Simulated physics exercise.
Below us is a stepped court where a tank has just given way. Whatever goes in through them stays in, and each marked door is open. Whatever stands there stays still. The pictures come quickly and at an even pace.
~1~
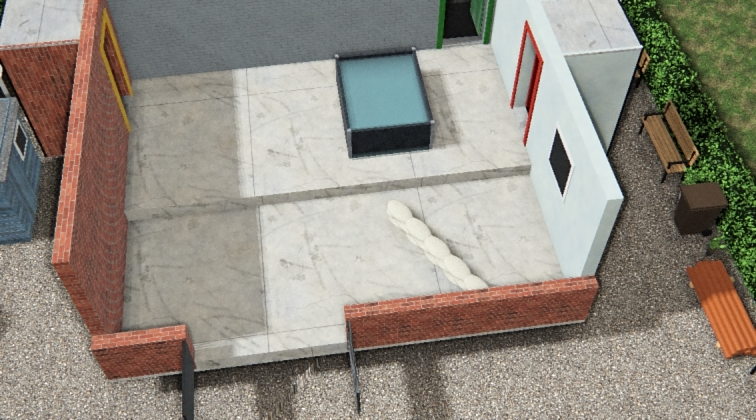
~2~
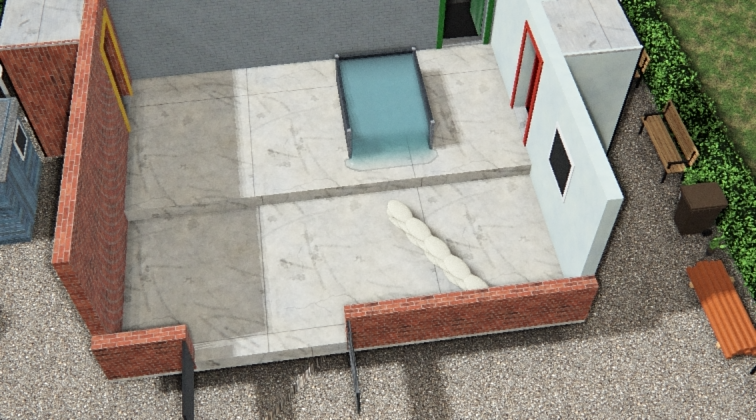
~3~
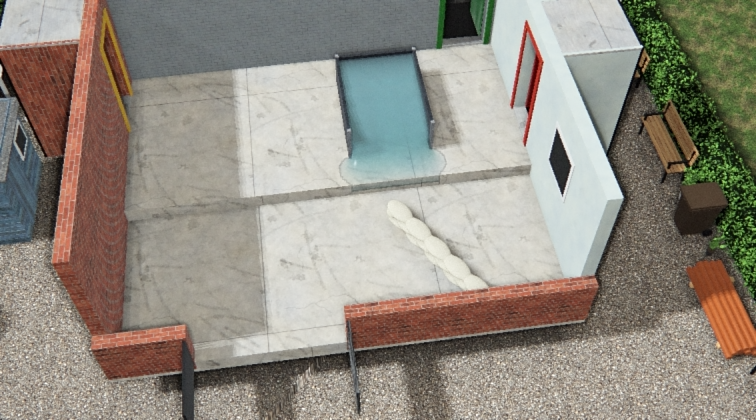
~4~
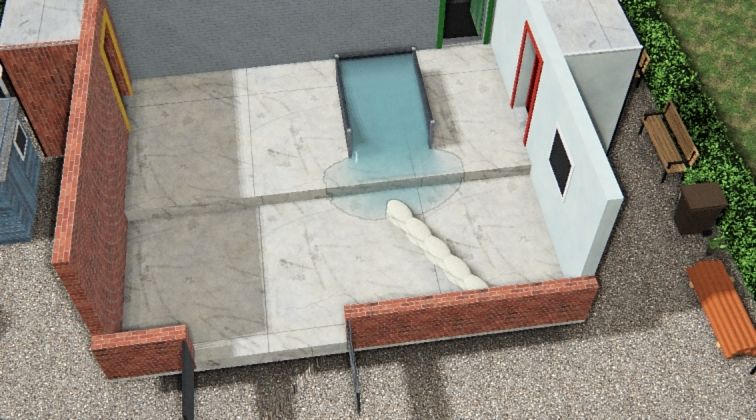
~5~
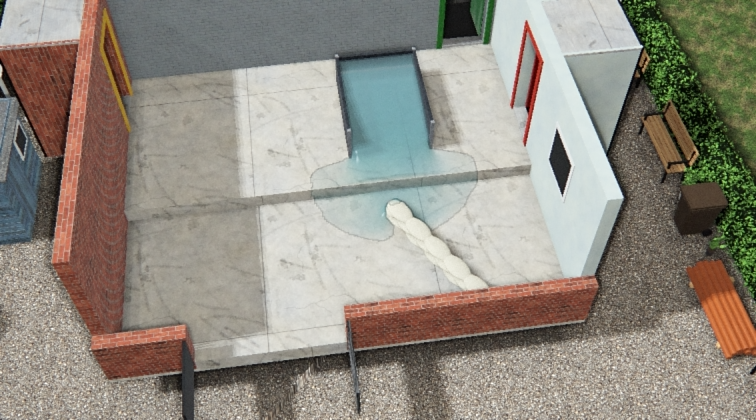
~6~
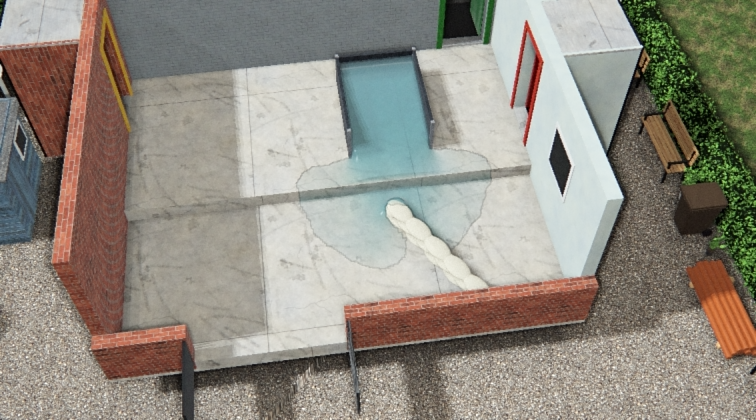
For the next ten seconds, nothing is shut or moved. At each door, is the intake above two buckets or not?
The yellow door never exceeds two buckets; the red door never exceeds two buckets; the green door never exceeds two buckets.
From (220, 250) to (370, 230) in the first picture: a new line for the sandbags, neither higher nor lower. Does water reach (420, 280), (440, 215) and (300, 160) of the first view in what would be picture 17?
Well, in order they'd be waterlogged, waterlogged and left untouched.
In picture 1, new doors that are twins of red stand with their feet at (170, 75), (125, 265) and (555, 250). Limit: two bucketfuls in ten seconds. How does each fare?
One, ends up below; two, ends up below; three, ends up above.
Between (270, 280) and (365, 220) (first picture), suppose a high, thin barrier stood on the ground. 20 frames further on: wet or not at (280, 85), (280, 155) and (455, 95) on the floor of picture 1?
Untouched; untouched; untouched.
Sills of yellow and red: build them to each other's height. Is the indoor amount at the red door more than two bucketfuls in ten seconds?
Note: Red falls below the cutoff.
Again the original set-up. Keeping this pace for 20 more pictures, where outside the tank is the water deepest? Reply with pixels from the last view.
About at (498, 309).
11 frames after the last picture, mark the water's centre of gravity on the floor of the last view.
Somewhere near (411, 208).
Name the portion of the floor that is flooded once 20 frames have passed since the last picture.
Around 40 in a hundred.
A moment on, water covers 25 % of the floor; the yellow door not reached, the red door not reached, the green door not reached.
Next, water covers 35 % of the floor; the yellow door not reached, the red door not reached, the green door not reached.
Then, water covers 40 % of the floor; the yellow door not reached, the red door not reached, the green door not reached.
Later, water covers 45 % of the floor; the yellow door not reached, the red door not reached, the green door not reached.
In the end, water covers 45 % of the floor; the yellow door not reached, the red door not reached, the green door not reached.
